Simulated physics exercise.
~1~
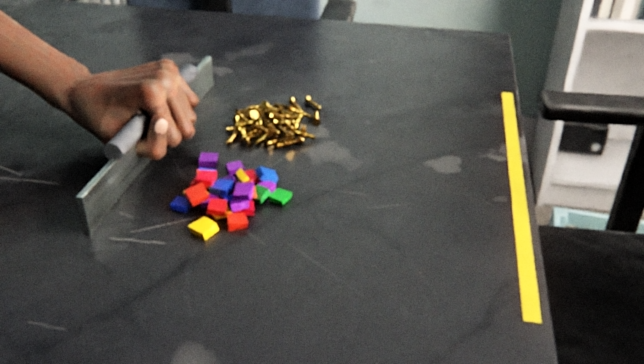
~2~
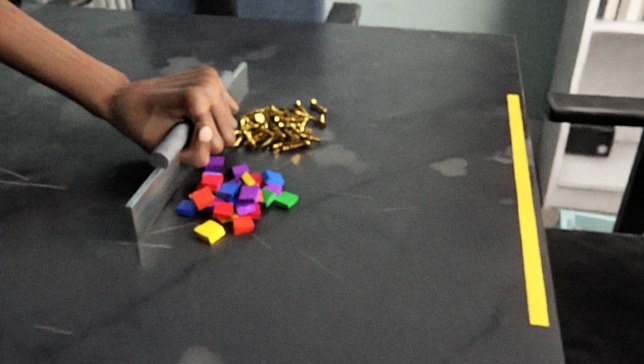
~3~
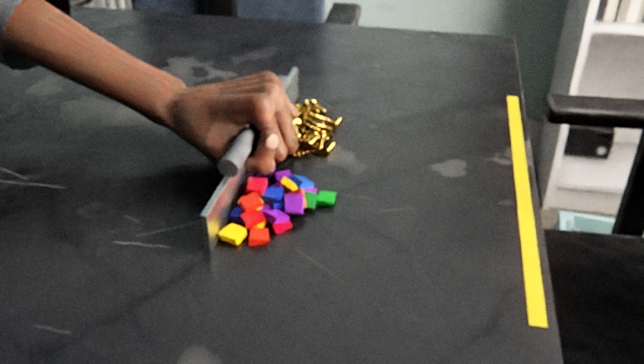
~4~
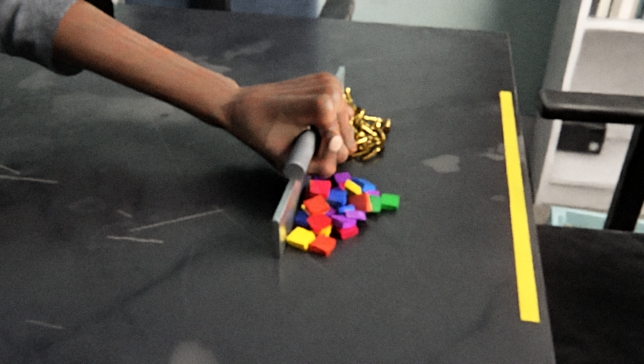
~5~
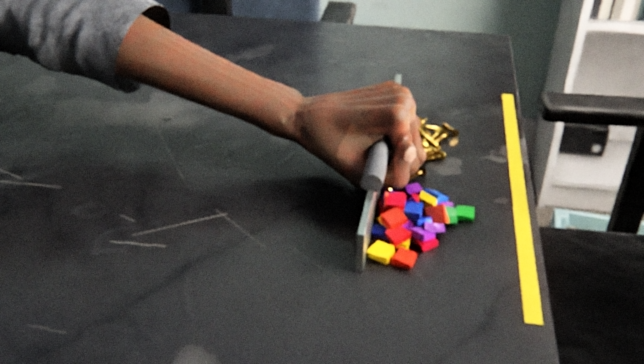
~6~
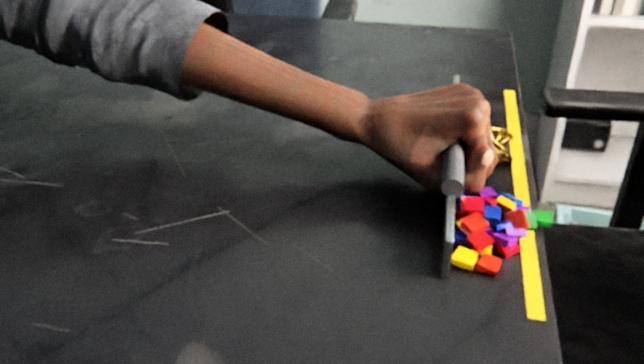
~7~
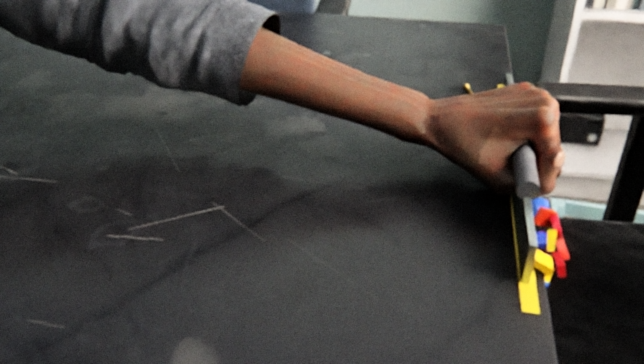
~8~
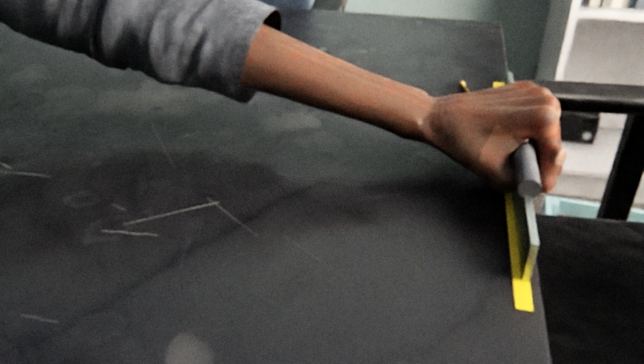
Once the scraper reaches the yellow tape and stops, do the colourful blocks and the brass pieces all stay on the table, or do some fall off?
Both groups lose pieces over the edge. The colourful blocks all go over, and nearly all of the brass pieces do too.
A hand sweeps colourful blocks and brass pieces right with a scraper, pushing them off the table's edge.
